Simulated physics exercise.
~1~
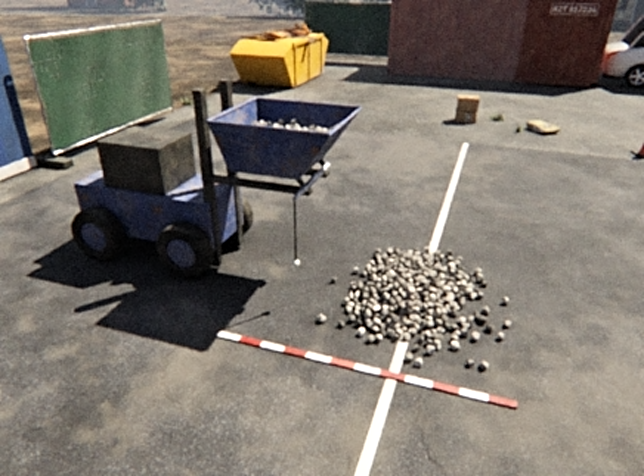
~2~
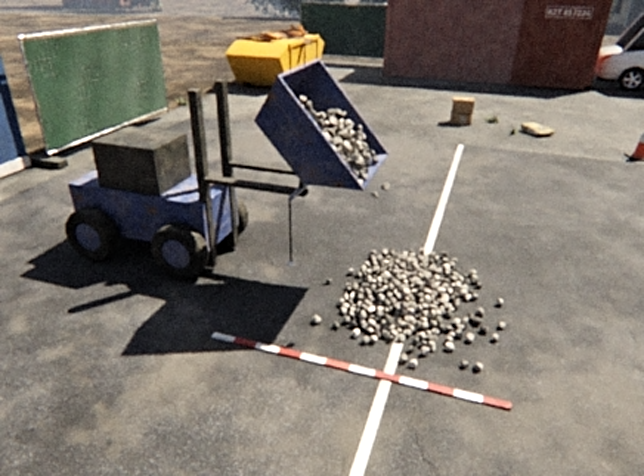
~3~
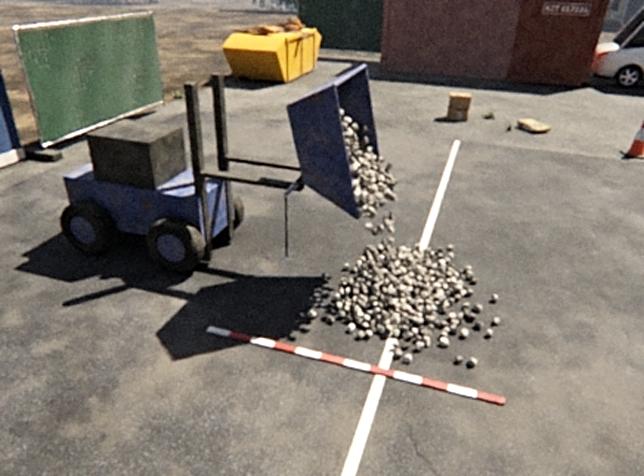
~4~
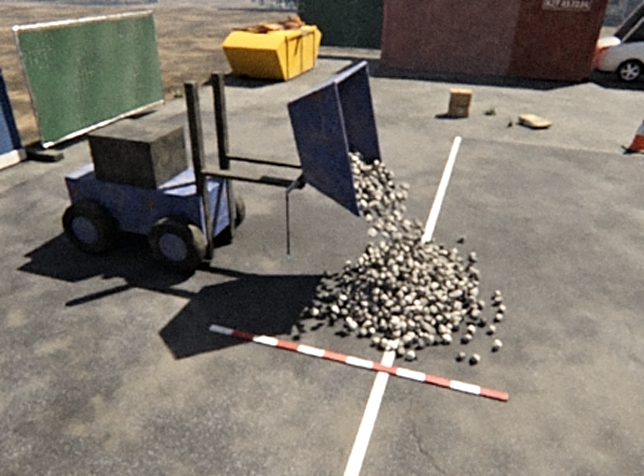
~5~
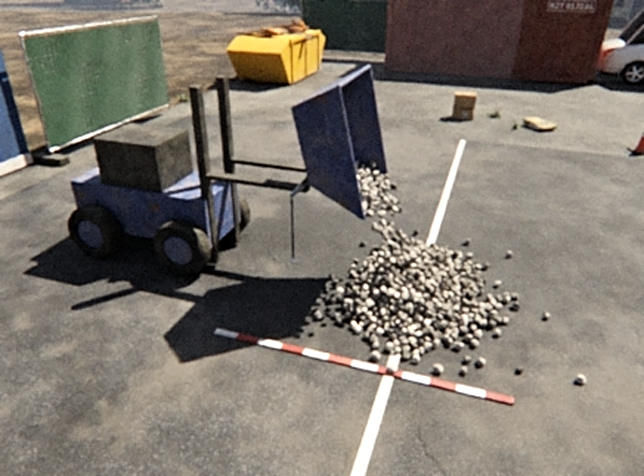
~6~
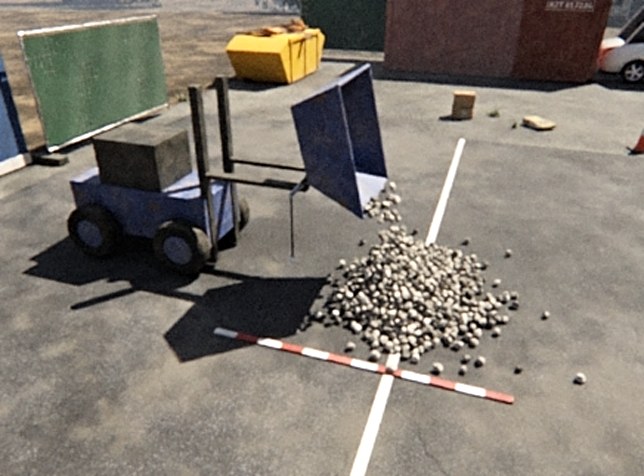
A blue skip full of pale, rounded stones sits raised on the forks of a small blue truck, beside a loose heap already lying across a white painted line. The skip tips forward to the right, and the stones slide toward its lower lip, a few dropping off. It then tilts further until its floor is steep, and the stones pour onto the near side of the heap. With the skip held still, the stream thins while the pile grows taller and wider, and a few stones roll off to the right. By the end, only a small cluster remains near the lip above a broad mound straddling the line.
